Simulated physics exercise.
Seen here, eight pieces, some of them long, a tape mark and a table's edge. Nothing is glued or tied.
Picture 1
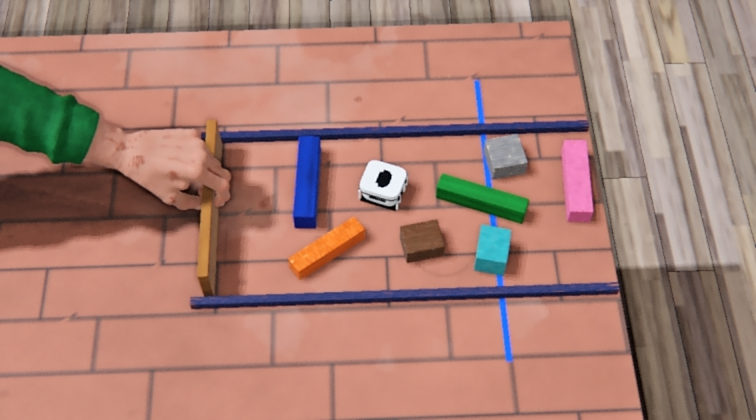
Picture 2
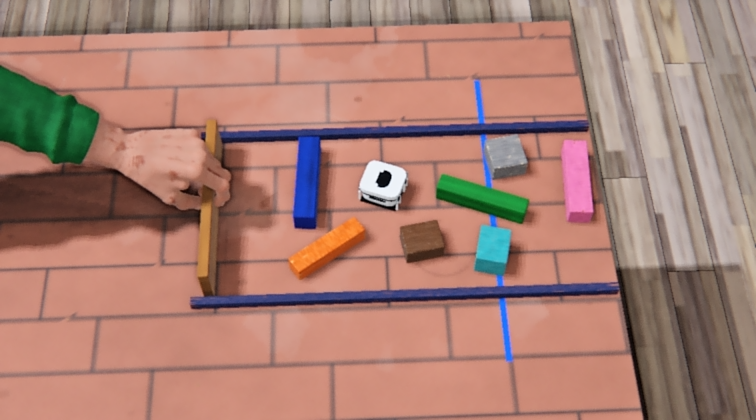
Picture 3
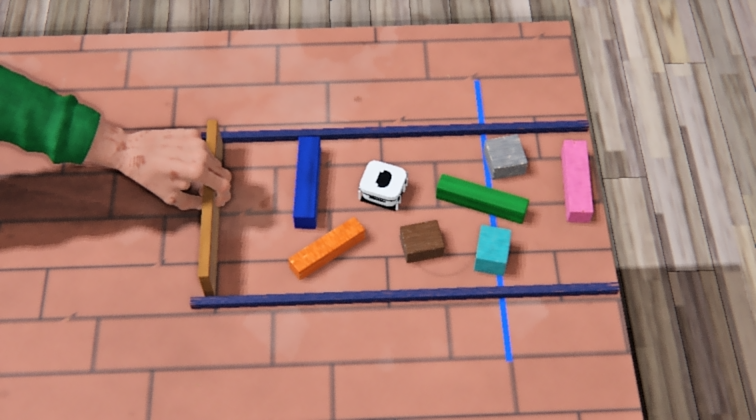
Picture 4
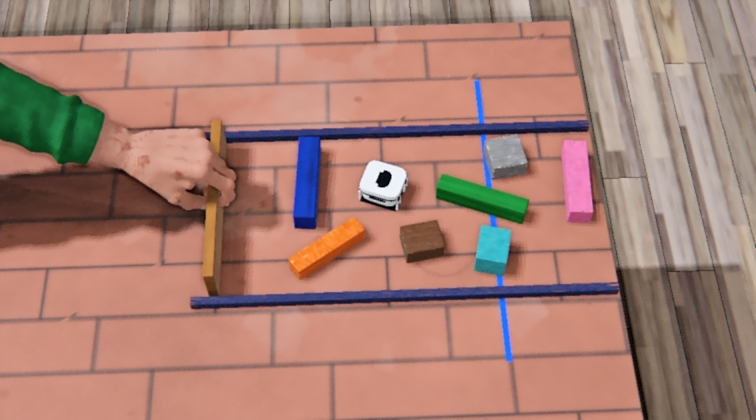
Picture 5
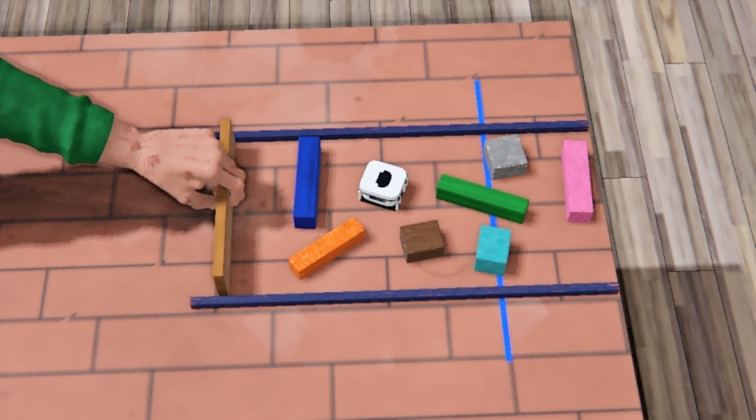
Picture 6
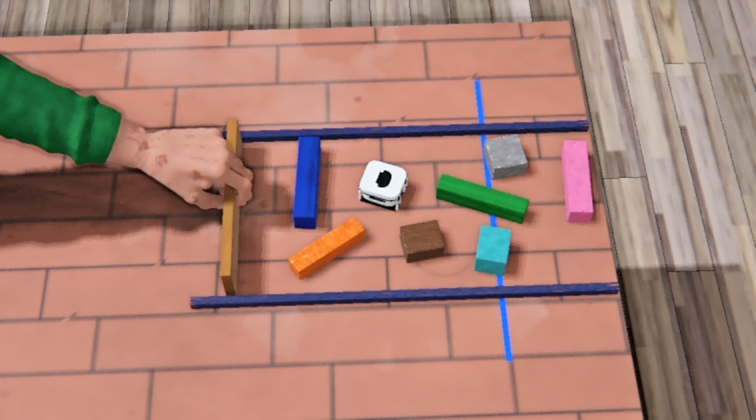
At the start, a hand in a green sleeve holds an upright wooden board at the left end of two dark rails, with eight coloured pieces lying still across the brick-patterned surface. The hand then slides the board slightly right, leaving a gap before the blue stick, and none of the pieces moves.
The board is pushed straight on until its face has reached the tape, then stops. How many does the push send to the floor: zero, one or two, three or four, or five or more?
Here the number that fall off is zero.
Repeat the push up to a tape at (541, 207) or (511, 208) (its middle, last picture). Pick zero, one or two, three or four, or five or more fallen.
In that order: Three to four; zero.
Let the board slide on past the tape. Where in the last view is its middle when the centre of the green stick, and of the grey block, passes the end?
Its middle is around (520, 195) and around (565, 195).
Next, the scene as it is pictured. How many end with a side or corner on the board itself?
That makes 2.
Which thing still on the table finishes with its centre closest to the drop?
Foremost is the pink bar.
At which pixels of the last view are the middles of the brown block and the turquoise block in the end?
Near (544, 252) and (579, 260).
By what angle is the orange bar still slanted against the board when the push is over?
Roughly 25° out of line.
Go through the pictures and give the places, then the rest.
The first picture shows pink bar (577, 180); grey block (505, 157); turquoise block (493, 250); board (210, 206); tape (492, 209).
The second picture shows grey block (505, 157); brown block (422, 241).
The third picture shows turquoise block (493, 250); blue stick (307, 182).
The fourth picture shows pink bar (577, 181); white case (383, 186).
The fifth picture shows grey block (505, 157); green stick (482, 199).
The sixth picture shows pink bar (577, 181); grey block (505, 157); turquoise block (493, 250); board (232, 206); tape (492, 209).
Soon after, none off yet; pink bar at rest near (577, 181); grey block at rest near (505, 157); turquoise block at rest near (493, 250).
In the end, the number that fall off is zero.
